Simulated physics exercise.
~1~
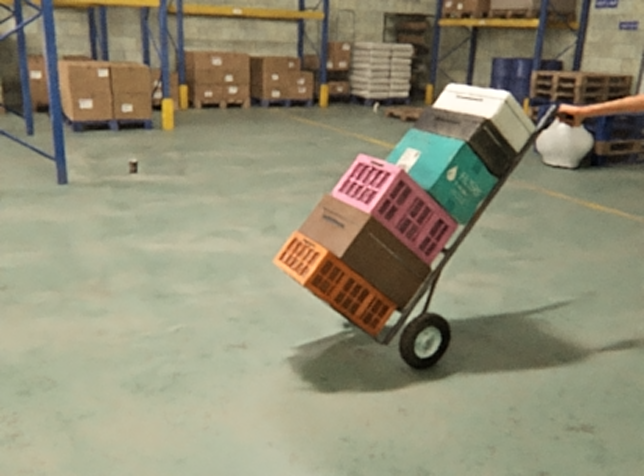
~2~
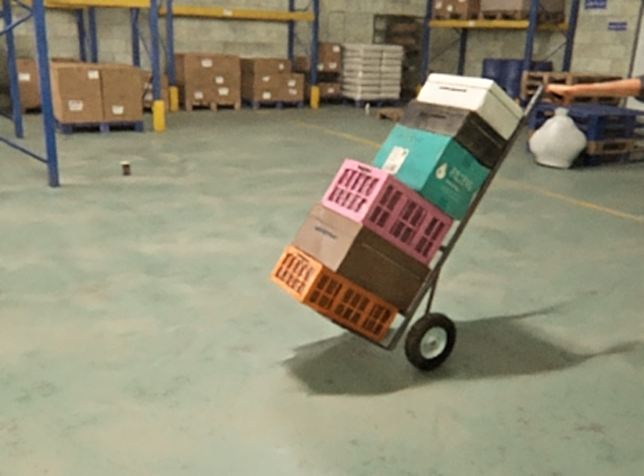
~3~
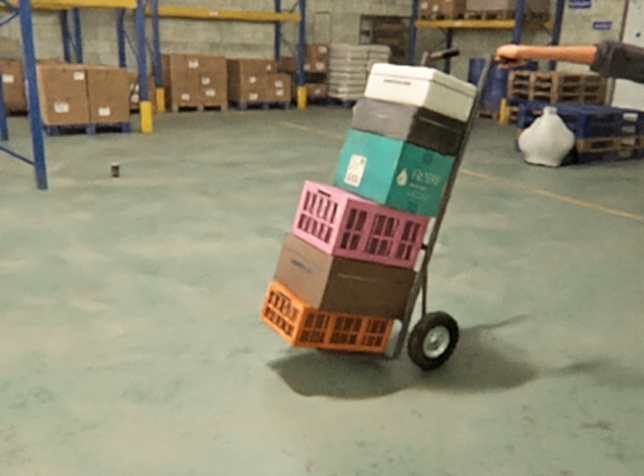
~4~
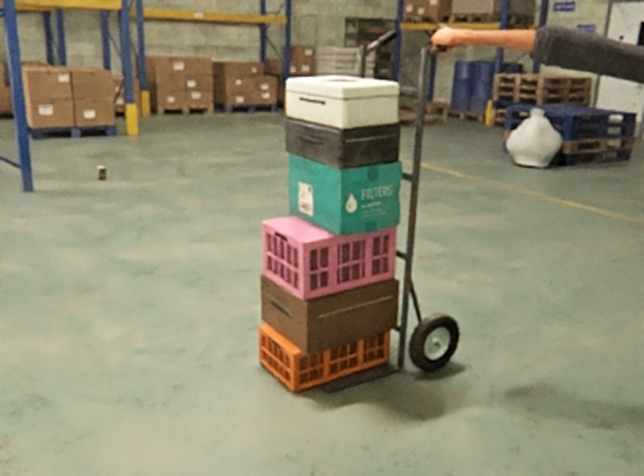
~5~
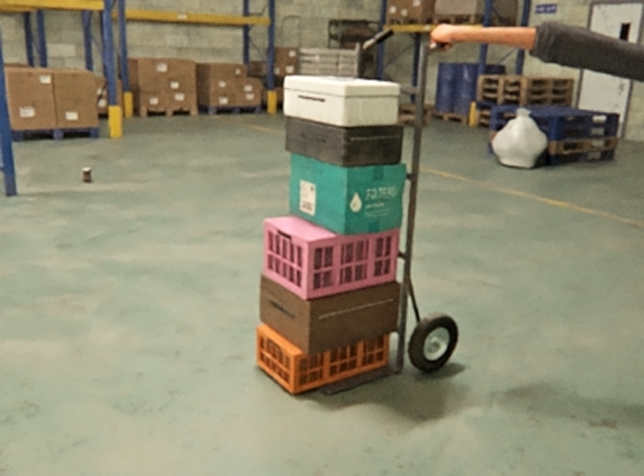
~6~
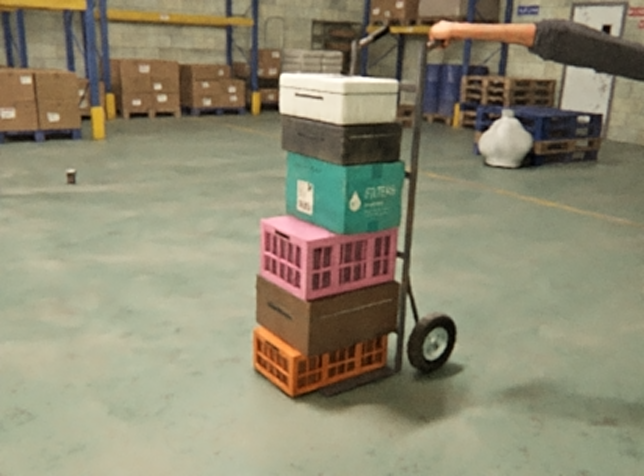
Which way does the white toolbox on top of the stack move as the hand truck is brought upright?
The white toolbox moves to the left as the hand truck is brought upright.
In this clip, a hand holds a tilted hand truck stacked with an orange crate, brown toolbox, pink crate, turquoise parcel, black toolbox and white toolbox in a warehouse, then swings it upright, and the stack ends standing intact.
